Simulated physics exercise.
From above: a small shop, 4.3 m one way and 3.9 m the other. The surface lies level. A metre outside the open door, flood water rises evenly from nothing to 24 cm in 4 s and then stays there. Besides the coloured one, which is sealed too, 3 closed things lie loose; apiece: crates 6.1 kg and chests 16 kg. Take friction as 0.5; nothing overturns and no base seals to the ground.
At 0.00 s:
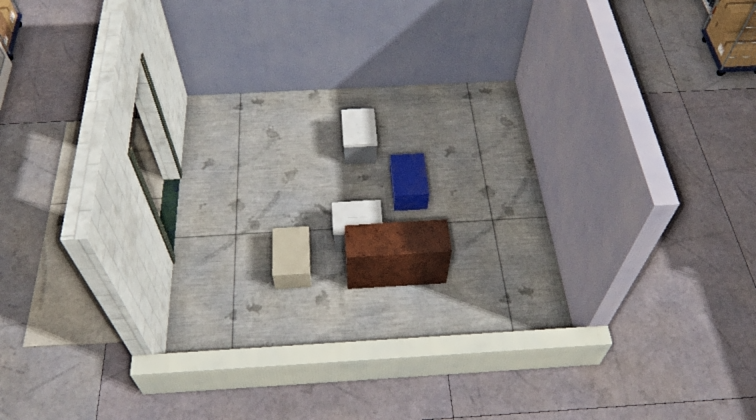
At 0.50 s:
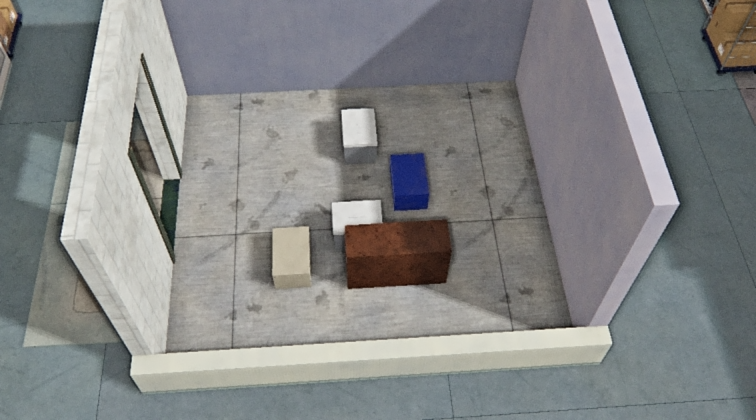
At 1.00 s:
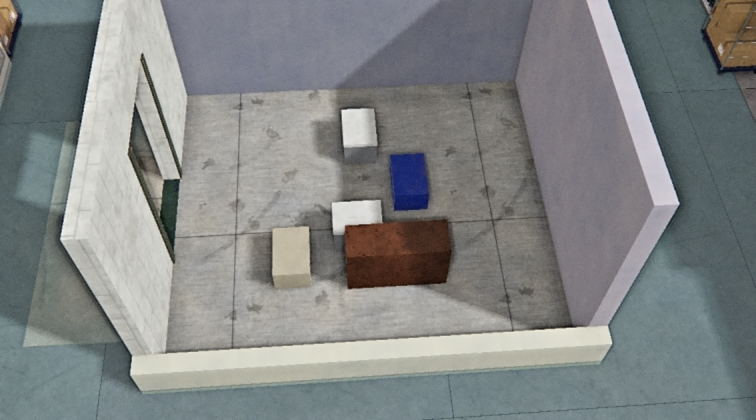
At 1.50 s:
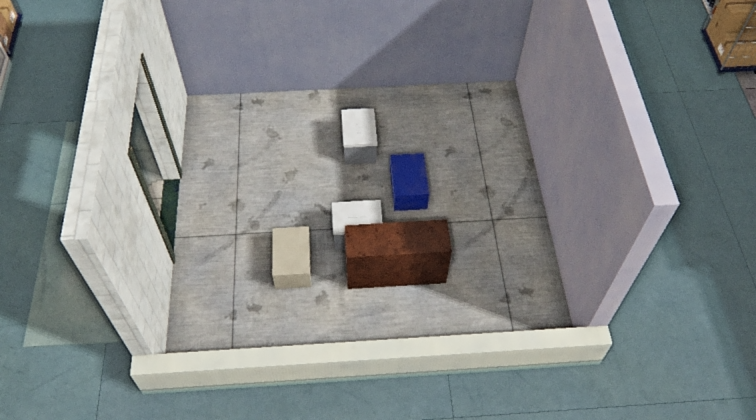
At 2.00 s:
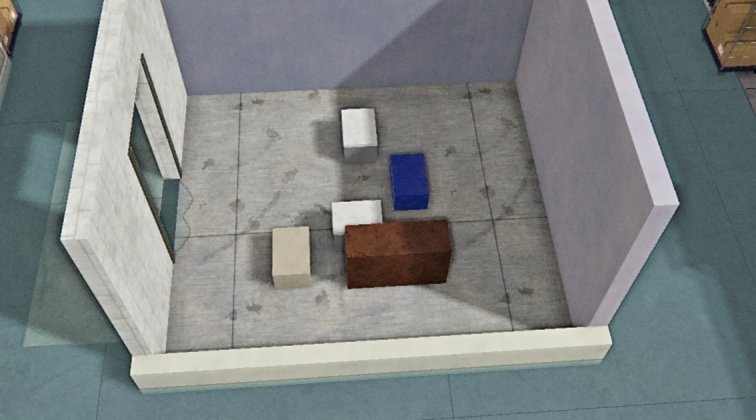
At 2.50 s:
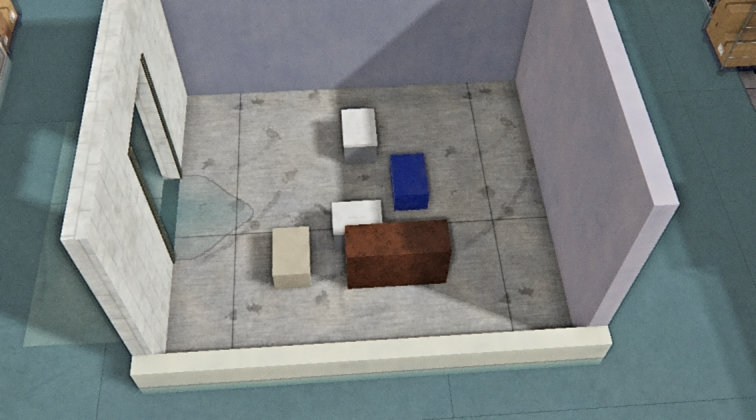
Shallow water spreads over the ground outside a small, roofless shop, seen from above, turning the grey paving blue-green. Inside on the grey floor, a white box sits at the back, a blue crate right of centre, and a smaller white box behind a long reddish-brown block, with a beige box to its left. The water then slips through the left doorway in a thin, rounded sheet, while the objects and camera stay still.
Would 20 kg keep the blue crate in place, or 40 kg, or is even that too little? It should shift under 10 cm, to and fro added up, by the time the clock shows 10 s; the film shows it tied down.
Verdict: Only the larger load is enough.
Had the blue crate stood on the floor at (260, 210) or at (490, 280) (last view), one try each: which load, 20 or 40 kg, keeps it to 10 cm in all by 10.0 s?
In turn: Neither is enough; only the larger holds.
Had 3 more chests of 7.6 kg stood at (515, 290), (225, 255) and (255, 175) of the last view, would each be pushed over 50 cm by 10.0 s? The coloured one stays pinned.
In turn: Less, more, past it.
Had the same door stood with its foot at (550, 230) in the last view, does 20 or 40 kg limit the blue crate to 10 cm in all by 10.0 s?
Then only the larger load is enough.
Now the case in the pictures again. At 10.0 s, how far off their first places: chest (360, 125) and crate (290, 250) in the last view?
In turn: 200 cm, 250 cm.
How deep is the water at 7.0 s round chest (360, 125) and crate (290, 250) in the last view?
About 6 and 8 cm.
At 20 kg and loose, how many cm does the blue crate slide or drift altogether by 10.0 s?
Some 150 cm in all.
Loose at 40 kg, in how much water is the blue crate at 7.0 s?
Roughly 6 cm.
After 3.5 s the blue crate would be 0 cm from its start with 20 kg and 0 cm from its start with 40 kg; 0 cm of water round it then.
After 4.5 s the blue crate would be 0 cm from its start with 20 kg and 0 cm from its start with 40 kg; 4 cm of water round it then.
After 7.0 s the blue crate would be 61 cm from its start with 20 kg and 0 cm from its start with 40 kg; 6 cm of water round it then.
After 10.0 s the blue crate would be 134 cm from its start with 20 kg and 0 cm from its start with 40 kg; 9 cm of water round it then.
